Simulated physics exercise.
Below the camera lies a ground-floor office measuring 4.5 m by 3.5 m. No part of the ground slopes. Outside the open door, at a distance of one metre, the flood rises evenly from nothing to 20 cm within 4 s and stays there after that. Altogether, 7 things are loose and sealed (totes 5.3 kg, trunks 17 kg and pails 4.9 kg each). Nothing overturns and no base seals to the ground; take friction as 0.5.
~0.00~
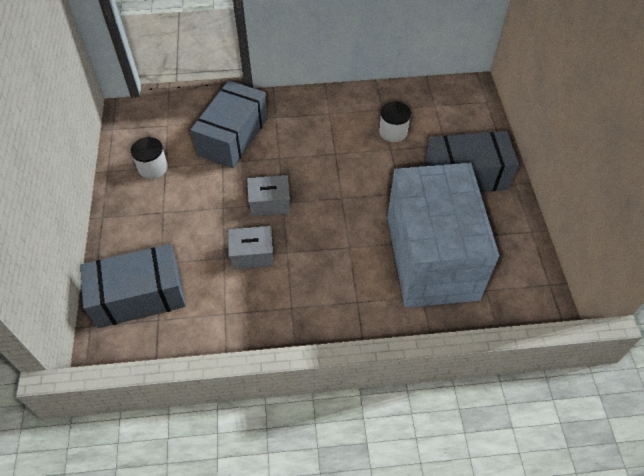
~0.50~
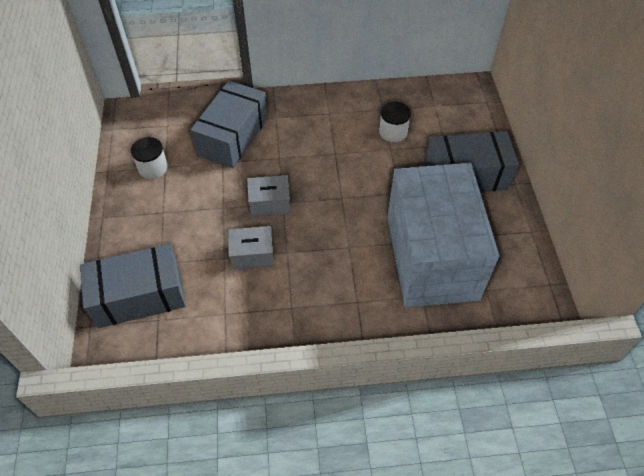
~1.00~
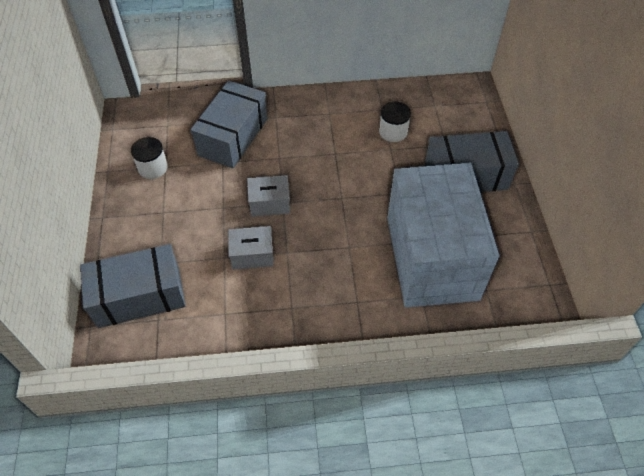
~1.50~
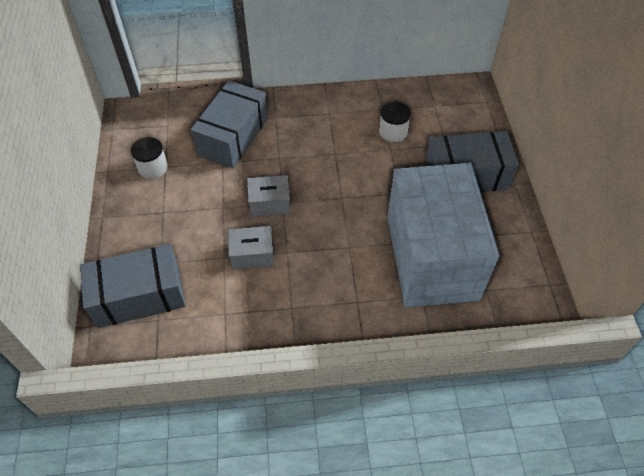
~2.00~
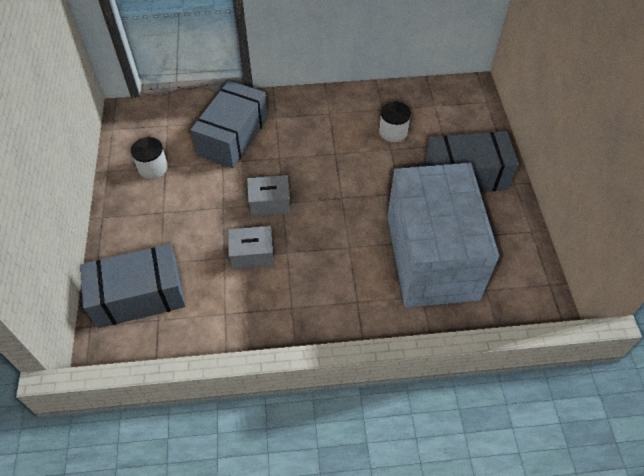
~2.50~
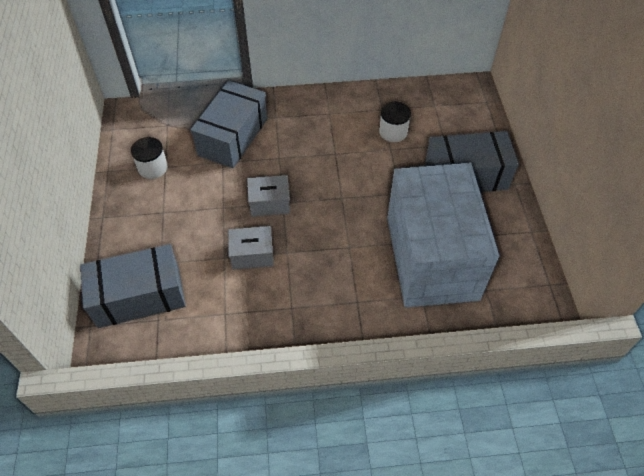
In the video, water spreads over the pale paving outside a room holding strapped trunks, small boxes, two pails and a large block, then reaches the open doorway and begins entering, while the objects inside stay still.
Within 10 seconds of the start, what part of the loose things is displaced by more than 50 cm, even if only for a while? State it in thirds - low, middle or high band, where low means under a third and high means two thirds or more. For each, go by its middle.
High band.
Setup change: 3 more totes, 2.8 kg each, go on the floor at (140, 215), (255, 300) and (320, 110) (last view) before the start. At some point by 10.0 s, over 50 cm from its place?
First exceeds it, second exceeds it, third stays within it.
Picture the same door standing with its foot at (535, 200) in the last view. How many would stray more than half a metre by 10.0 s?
Then the count would be 5.
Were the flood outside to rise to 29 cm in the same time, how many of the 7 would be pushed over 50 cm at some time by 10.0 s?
Count under that change: 7.
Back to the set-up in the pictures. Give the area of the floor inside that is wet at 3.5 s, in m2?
About 1.5 m2.
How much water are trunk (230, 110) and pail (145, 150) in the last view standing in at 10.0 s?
Depths: Near 7 cm, then near 12 cm.
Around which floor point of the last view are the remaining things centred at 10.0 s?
(375, 221).
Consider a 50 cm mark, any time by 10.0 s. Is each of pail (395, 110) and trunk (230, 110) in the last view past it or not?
First not as far, then farther.
After 3.5 s 0 of 7 are over 50 cm from their spots; 0 afloat.
After 4.5 s 2 of 7 are over 50 cm from their spots; 0 afloat.
After 7.0 s 5 of 7 are over 50 cm from their spots; 3 afloat.
After 10.0 s 5 of 7 are over 50 cm from their spots, and 5 have been at some point; 4 afloat.
